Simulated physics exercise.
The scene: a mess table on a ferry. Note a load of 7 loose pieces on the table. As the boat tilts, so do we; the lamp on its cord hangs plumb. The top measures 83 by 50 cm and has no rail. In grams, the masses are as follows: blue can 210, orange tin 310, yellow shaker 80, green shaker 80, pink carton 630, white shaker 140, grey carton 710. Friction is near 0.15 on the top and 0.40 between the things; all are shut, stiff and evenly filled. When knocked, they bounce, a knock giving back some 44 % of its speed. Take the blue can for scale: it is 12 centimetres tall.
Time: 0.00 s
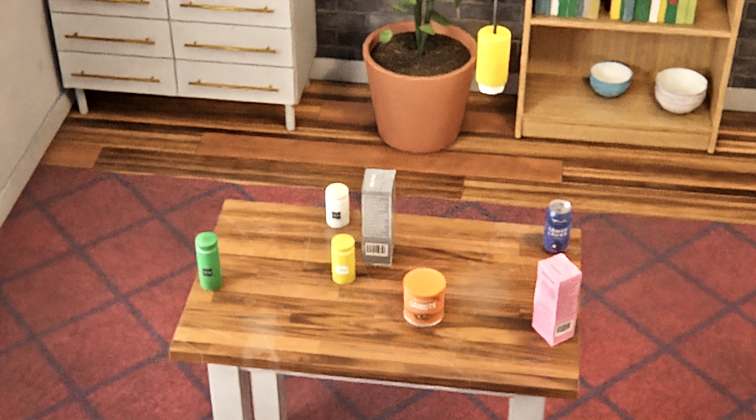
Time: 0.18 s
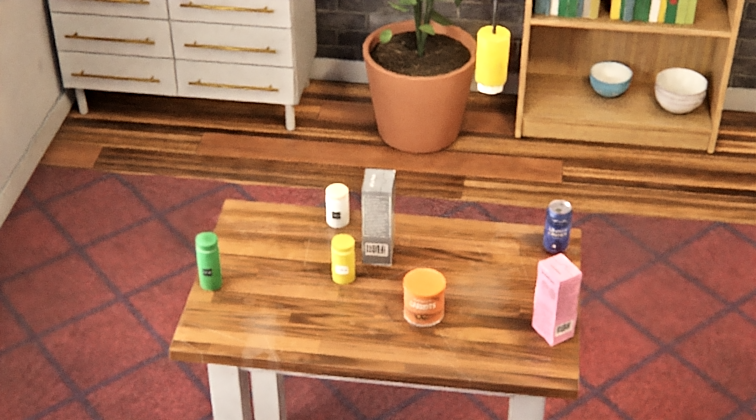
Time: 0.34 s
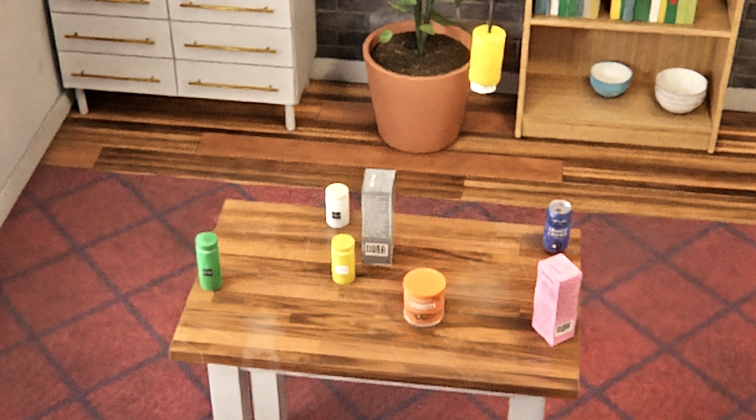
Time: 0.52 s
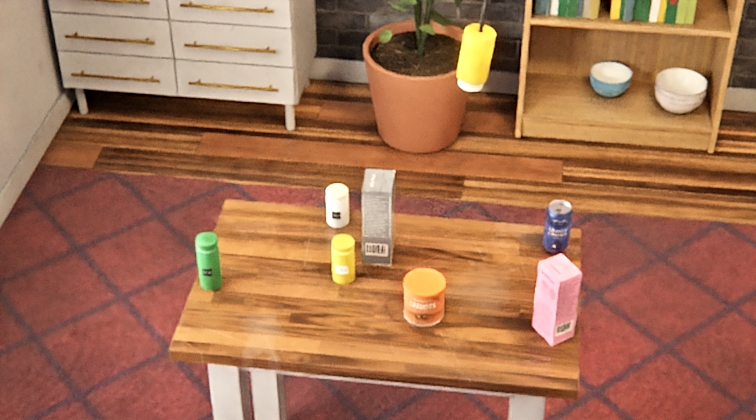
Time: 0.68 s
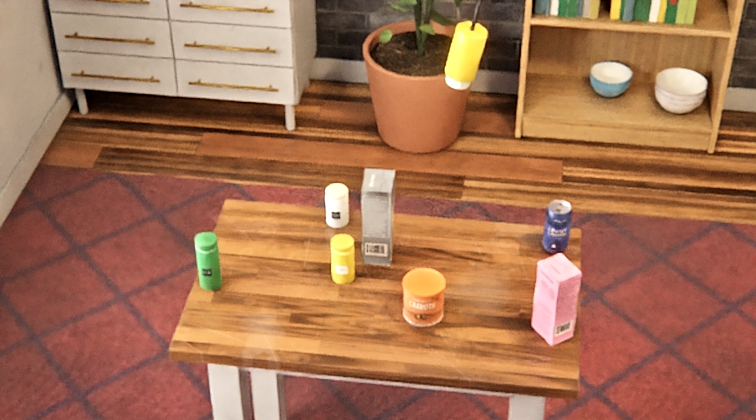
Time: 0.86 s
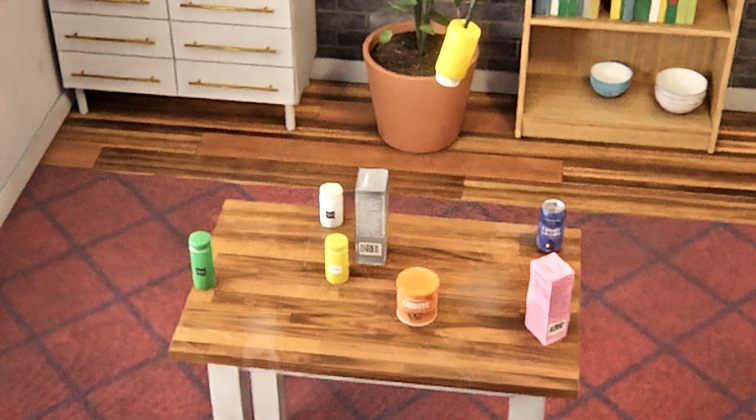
To begin with, seven containers, including shakers, cartons, a tin and a can, sit still on a wooden table while a yellow lamp hangs straight behind it. The lamp then swings gradually to the left, its cord slanting, and finally all the containers slide slightly left together, still upright.
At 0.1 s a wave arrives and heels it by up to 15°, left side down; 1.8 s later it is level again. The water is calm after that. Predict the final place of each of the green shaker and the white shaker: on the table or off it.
Final places: Green shaker off the table; white shaker off the table.
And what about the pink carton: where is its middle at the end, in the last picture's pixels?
(332, 280).
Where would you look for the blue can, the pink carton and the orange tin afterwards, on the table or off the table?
The blue can ends on the table; the pink carton ends on the table; the orange tin is still on the table.
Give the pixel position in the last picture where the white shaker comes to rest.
Near (184, 413).
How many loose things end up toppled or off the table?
The count is 4.
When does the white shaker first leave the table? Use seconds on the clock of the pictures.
I'd put it at some 1.5 s.
After 1.26 s, heel 12°, left side down; green shaker now off the table; white shaker moved 16 cm near (271, 200); grey carton moved 16 cm.
After 1.46 s, heel 7°, left side down; white shaker moved 27 cm near (223, 196); pink carton moved 28 cm; grey carton moved 28 cm.
After 1.76 s, heel 1°, left side down; yellow shaker, white shaker and grey carton now off the table; pink carton moved 43 cm; blue can moved 42 cm.
After 2.06 s, boat level; blue can moved 46 cm; orange tin moved 46 cm; pink carton moved 47 cm.
In the end (2.4 s), off the table, yellow shaker, green shaker, white shaker and grey carton; not toppled but over 5 cm from the start, blue can, orange tin and pink carton. In the last view, white shaker near (184, 413).
